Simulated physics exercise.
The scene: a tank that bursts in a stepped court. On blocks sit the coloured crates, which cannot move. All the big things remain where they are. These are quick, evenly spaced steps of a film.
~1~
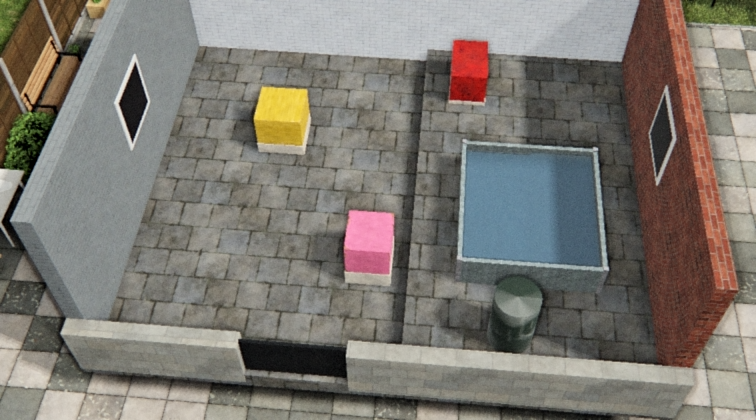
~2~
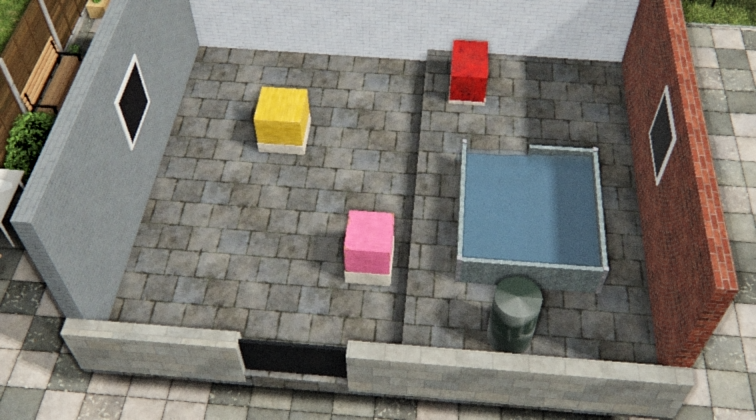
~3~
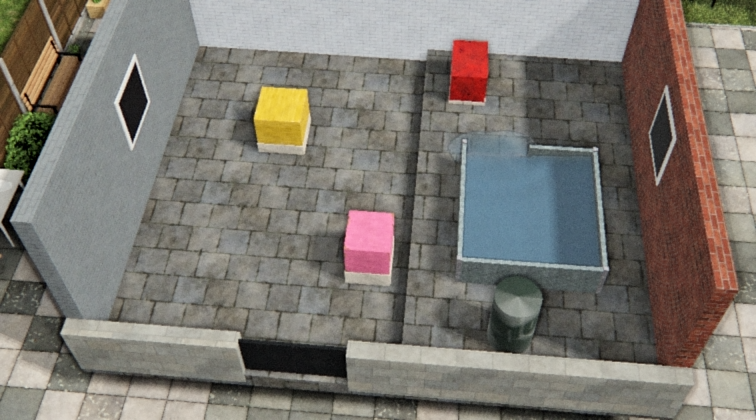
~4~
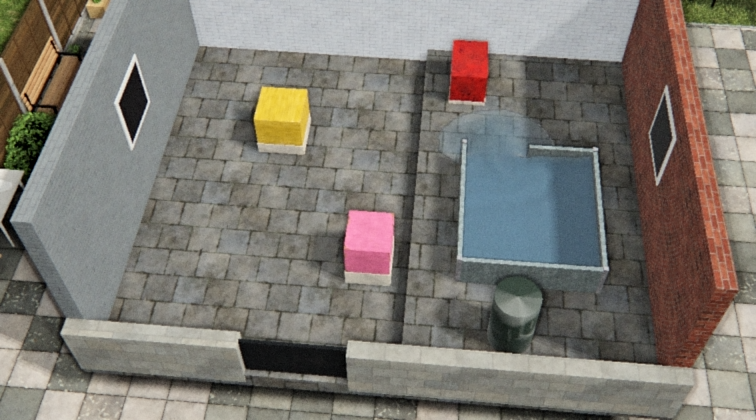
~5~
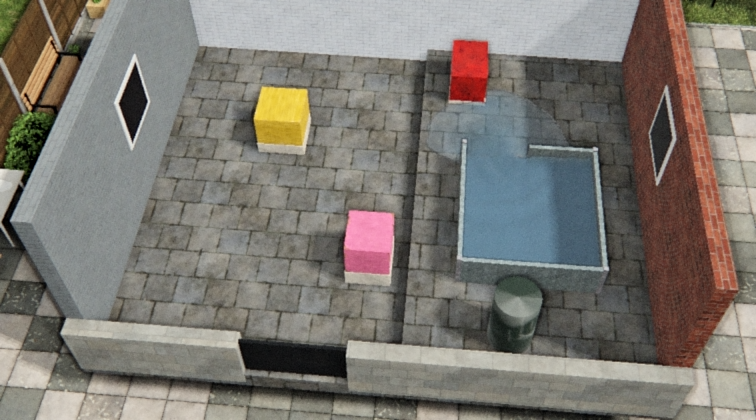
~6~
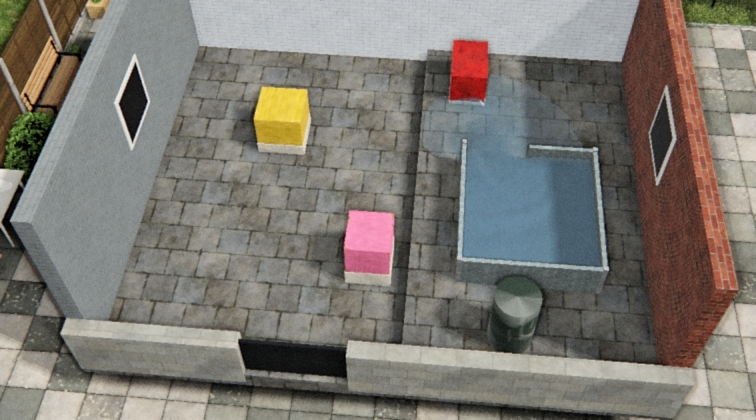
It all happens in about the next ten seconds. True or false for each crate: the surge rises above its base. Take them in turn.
Yellow crate: False; pink crate: False; red crate: True.
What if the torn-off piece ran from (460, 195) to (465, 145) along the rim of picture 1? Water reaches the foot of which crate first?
I'd go with the pink crate.
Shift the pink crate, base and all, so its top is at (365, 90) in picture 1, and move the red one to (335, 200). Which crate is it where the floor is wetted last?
I say the red one.
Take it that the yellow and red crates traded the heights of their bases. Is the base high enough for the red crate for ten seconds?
Red crate: Flooded.
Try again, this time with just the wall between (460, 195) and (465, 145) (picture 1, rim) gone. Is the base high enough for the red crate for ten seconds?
As far as I can tell, the red crate stays clear.
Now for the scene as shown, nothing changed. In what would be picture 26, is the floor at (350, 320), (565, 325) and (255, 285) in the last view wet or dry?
Going through them in order, I'd call them clear, clear and clear.
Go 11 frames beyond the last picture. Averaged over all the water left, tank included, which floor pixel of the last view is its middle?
Near (509, 176) in the last view.
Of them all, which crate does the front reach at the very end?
My pick is the pink one.
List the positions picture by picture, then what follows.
Still water in the tank at (530, 205), in the first frame.
Water pours out on the tank's far side and has run to a hidden place, in the second frame.
Water pours out on the tank's far side and has run to (519, 136), in the third frame.
Water pours out on the tank's far side and has run to (508, 114), in the fourth frame.
Water pours out on the tank's far side and has run to (512, 96), in the fifth frame.
The front is at (505, 78), out from the gap on the tank's far side, in the sixth frame.
A moment on, water covers 15 % of the floor; the yellow crate not reached, the pink crate not reached, the red crate water round its plinth.
Next, water covers 25 % of the floor; the yellow crate water round its plinth, the pink crate not reached, the red crate water round its plinth.
Then, water covers 40 % of the floor; the yellow crate water round its plinth, the pink crate not reached, the red crate water round its plinth.
Later, water covers 55 % of the floor; the yellow crate water round its plinth, the pink crate water round its plinth, the red crate water round its plinth.
In the end, water covers 90 % of the floor; the yellow crate stayed above the water, the pink crate stayed above the water, the red crate was topped.
